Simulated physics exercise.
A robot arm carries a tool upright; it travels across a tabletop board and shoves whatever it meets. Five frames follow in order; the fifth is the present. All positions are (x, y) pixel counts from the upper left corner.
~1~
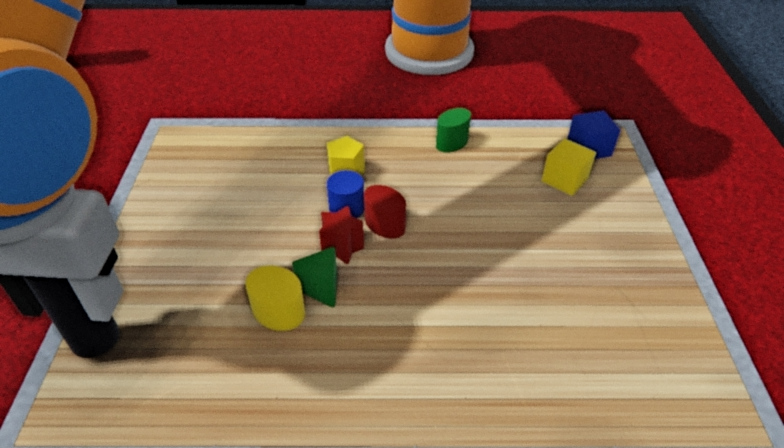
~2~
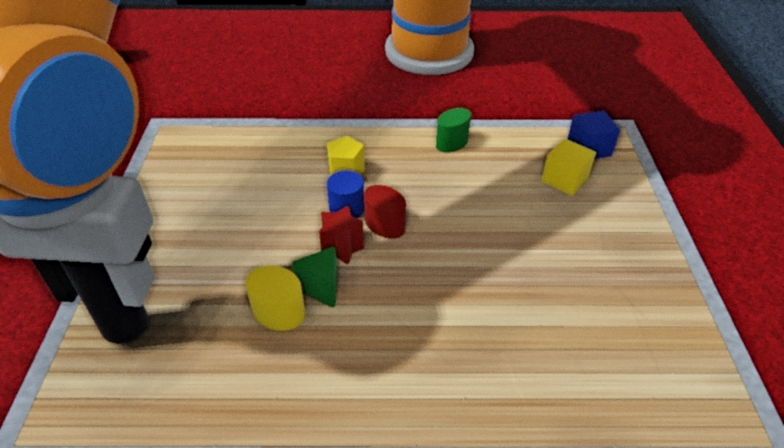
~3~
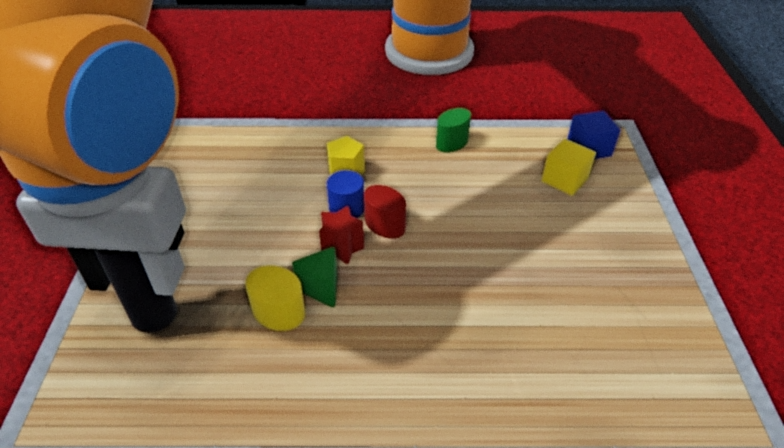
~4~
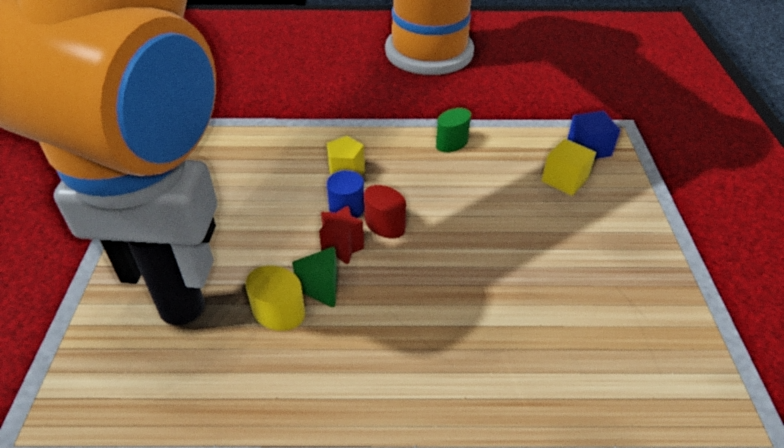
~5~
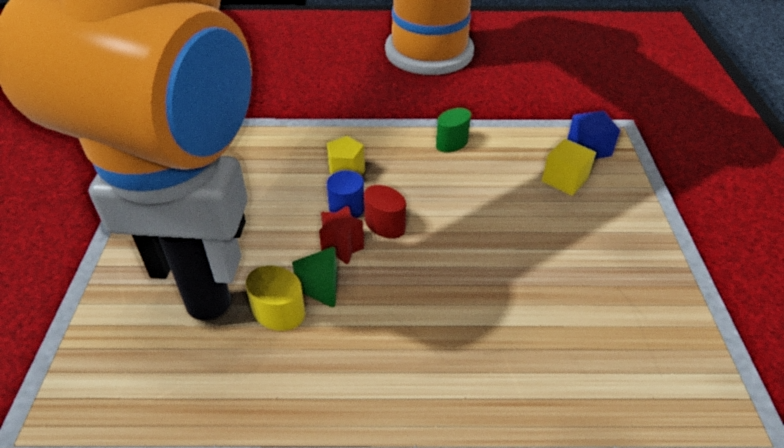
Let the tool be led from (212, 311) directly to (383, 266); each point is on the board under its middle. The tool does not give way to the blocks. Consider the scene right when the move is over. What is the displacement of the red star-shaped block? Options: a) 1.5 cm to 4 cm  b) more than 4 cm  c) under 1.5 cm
Choice c: Under 1.5 cm.
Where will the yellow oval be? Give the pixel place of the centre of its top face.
The middle of its top is at (328, 290).
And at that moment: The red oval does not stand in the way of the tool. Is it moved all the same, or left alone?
That block will keep its spot.
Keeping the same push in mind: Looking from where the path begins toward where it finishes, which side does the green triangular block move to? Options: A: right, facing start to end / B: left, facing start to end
The answer is A.
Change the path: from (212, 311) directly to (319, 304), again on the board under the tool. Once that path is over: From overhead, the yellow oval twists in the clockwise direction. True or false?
True.
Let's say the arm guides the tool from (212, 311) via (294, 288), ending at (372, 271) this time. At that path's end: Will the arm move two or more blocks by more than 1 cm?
My answer is yes.
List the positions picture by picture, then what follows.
The first picture shows lower end of the tool at (95, 339), tops of blocks, yellow oval at (273, 284), green triangular block at (319, 263), red star-shaped block at (339, 221), red oval at (385, 198).
The second picture shows tool at (125, 325), blocks as before.
The third picture shows tool at (154, 315), blocks as before.
The fourth picture shows tool at (182, 308), blocks as before.
The fifth picture shows tool at (209, 303), yellow oval at (273, 284), green triangular block at (319, 263), red star-shaped block at (339, 221), red oval at (385, 198).
On the path given first. One third of the way, tool at (271, 286); yellow oval at (307, 286), turned 40° clockwise; green triangular block at (330, 259).
Two thirds of the way, tool at (329, 271); yellow oval at (328, 290), turned 90° clockwise; green triangular block at (375, 252).
At the end, tool at (383, 258); yellow oval at (328, 290), turned 90° clockwise; green triangular block at (414, 253), turned 80° clockwise; red star-shaped block at (345, 218), turned 35° anticlockwise; red oval not moved.
